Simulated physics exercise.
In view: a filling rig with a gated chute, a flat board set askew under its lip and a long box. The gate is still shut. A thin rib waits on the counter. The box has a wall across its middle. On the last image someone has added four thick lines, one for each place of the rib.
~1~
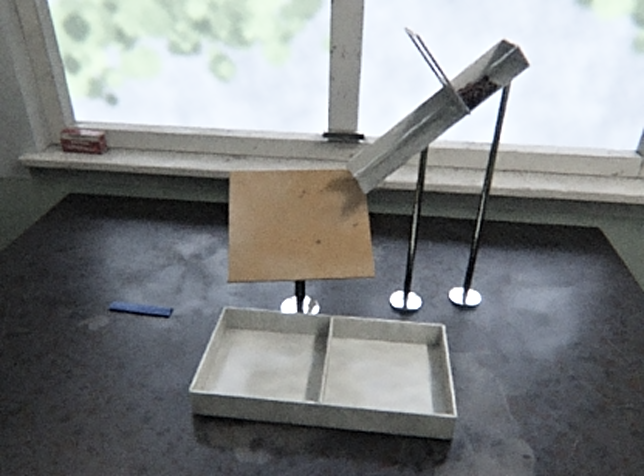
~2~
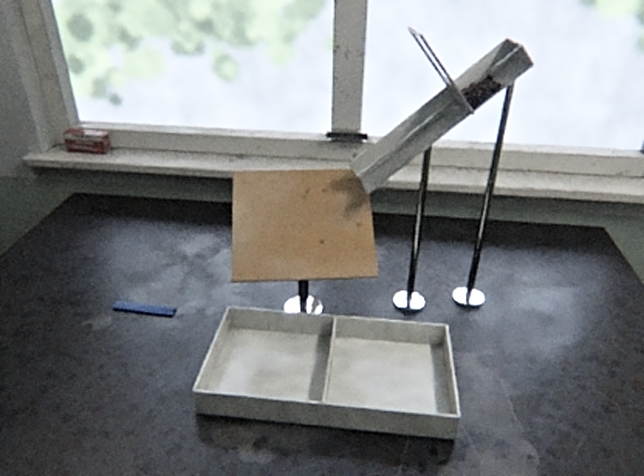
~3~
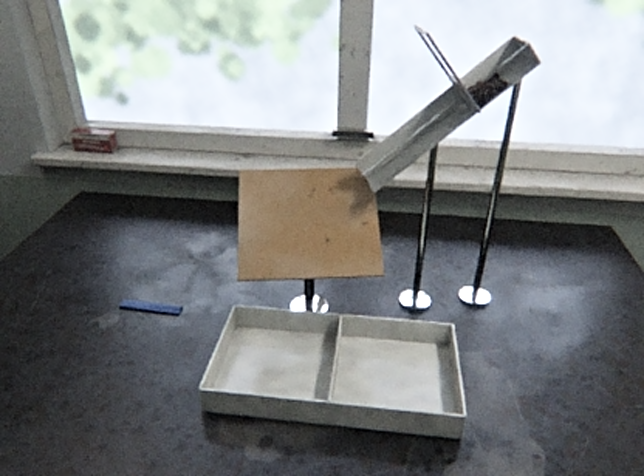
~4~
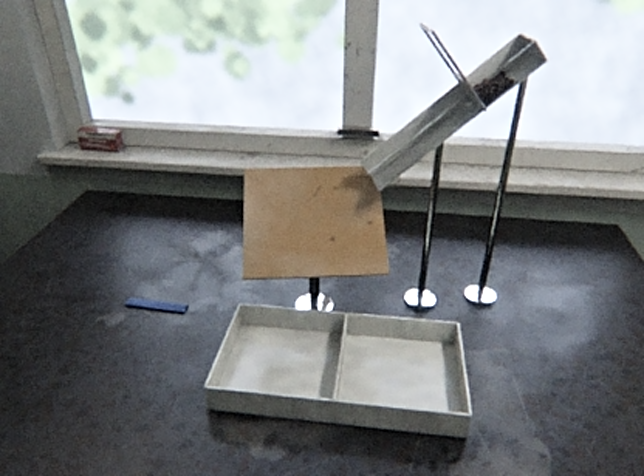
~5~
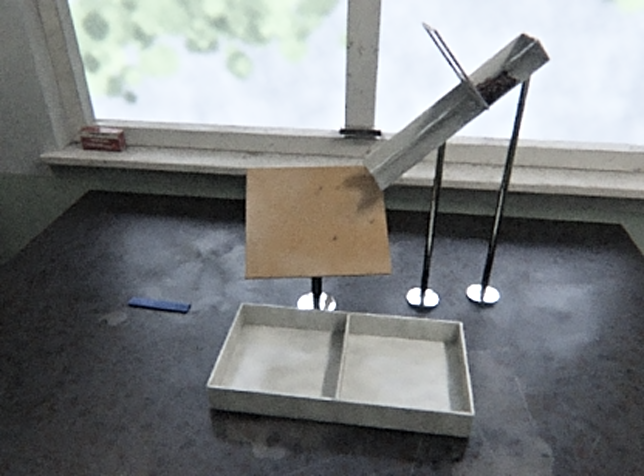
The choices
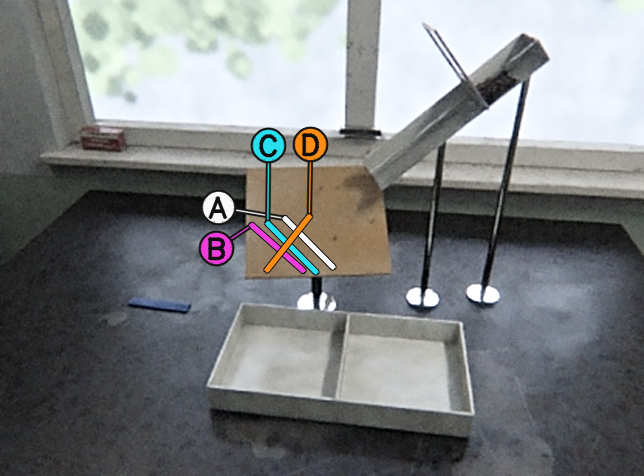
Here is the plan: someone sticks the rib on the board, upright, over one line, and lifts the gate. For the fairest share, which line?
C is best.
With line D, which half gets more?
Left.
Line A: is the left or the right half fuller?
The right half.
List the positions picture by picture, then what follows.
In the first frame, load behind the gate at (474, 90), chocolate balls; lip of the chute at (361, 187), sloping fairly steeply.
In the second frame, middle of the board at (303, 222), tilted fairly steeply; middle of its low edge at (306, 279); of its high edge at (301, 169).
In the third frame, front corners of the box at (200, 388) and (465, 416); front end of its middle wall at (329, 402); gate still shut at (456, 82).
In the fourth frame, middle of the load at (490, 86); lip at (376, 184).
In the fifth frame, middle of the load at (493, 85); lip at (378, 184).
On the marked copy, line A from (284, 218) to (332, 267); line B from (251, 225) to (303, 270); line C from (267, 223) to (315, 272); line D from (309, 216) to (267, 269).
If A is chosen, of what is caught, a small part in the left half, most in the right.
If B is chosen, of what is caught, most in the left half, about a quarter in the right.
If C is chosen, of what is caught, about half in the left half, about half in the right.
If D is chosen, of what is caught, nearly all in the left half, a small part in the right.
